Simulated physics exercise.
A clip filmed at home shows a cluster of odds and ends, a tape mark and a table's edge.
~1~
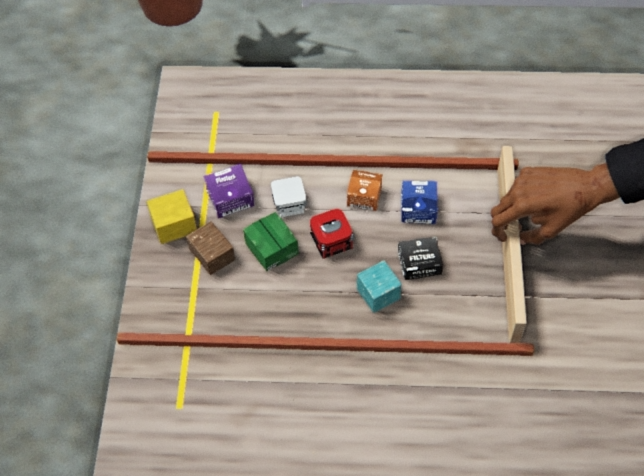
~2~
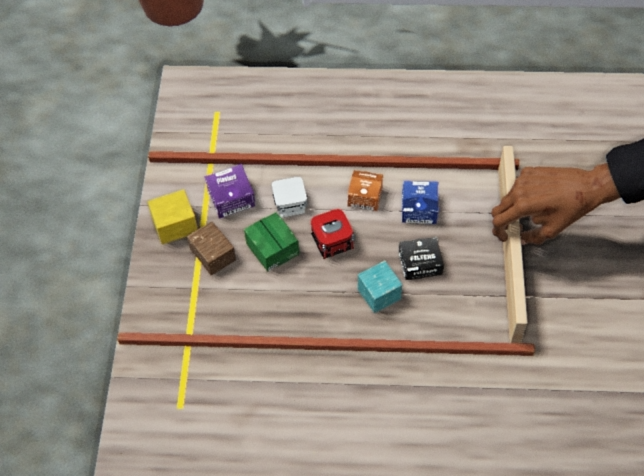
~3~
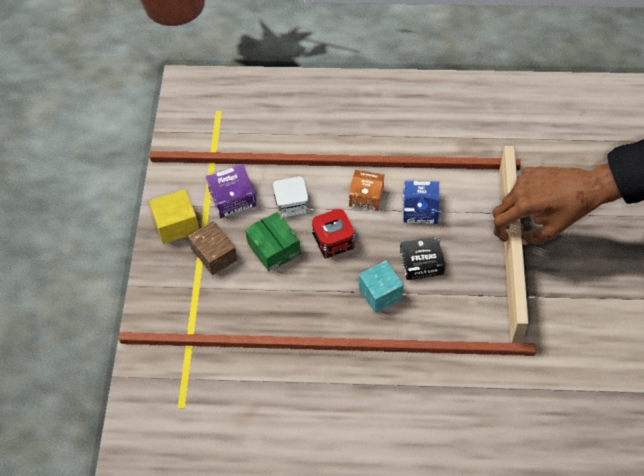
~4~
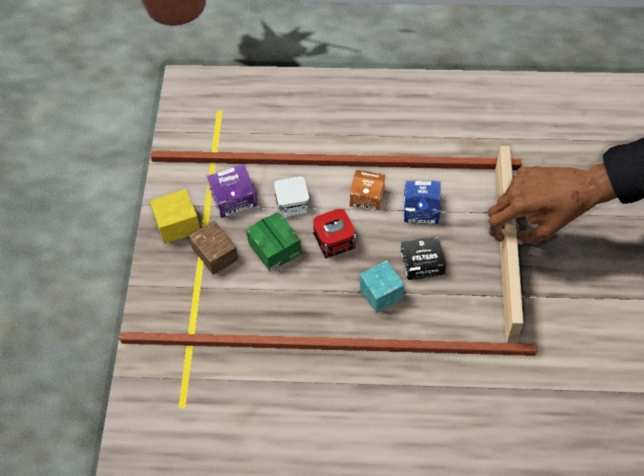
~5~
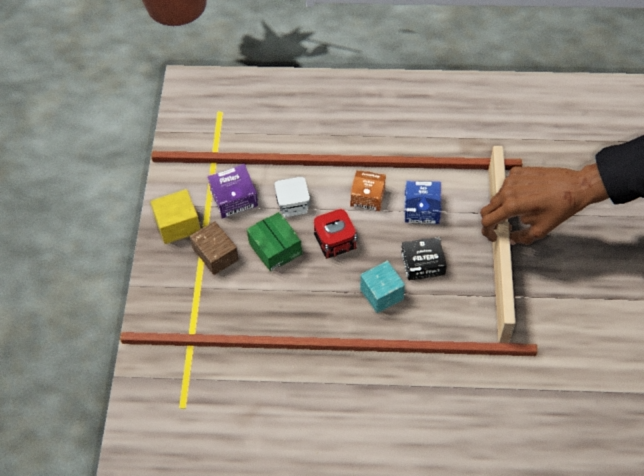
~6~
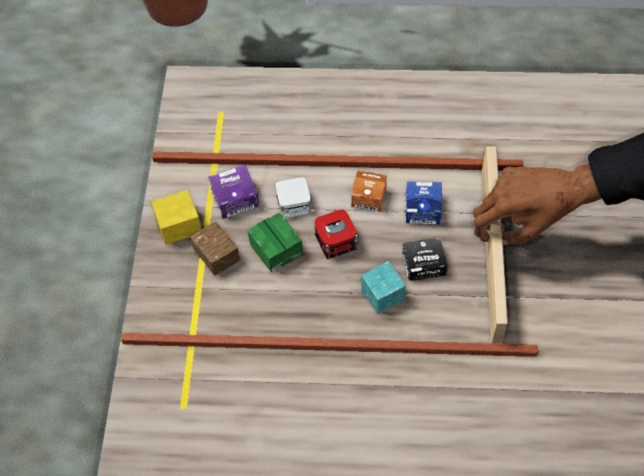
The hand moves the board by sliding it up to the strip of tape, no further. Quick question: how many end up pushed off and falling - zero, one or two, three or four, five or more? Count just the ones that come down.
After the sweep, the pieces gone from the top come to three or four, as it turns out.
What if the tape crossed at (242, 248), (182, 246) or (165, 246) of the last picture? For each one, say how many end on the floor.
Taken one after another, the numbers are 1, 7 and 7.
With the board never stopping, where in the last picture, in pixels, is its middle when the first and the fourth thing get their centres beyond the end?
(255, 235), then (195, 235).
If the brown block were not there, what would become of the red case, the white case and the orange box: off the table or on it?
So: The red case does not drop, the white case goes down, the orange box does not drop.
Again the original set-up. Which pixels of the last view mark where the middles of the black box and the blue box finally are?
They end up close to (183, 247) and (192, 197).
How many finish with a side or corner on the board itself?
All in all, 3.
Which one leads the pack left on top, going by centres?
Green box ends nearest.
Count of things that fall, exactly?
Count: 3.
Early on, none off yet; yellow block at rest near (177, 217); brown block at rest near (215, 249); purple box at rest near (234, 192).
A while later, none off yet; yellow block at rest near (169, 218); brown block travelled about its own width near (169, 259); purple box travelled about its own width near (180, 182).
Finally, the number that fall off is three or four; lost, white case, purple box and yellow block.
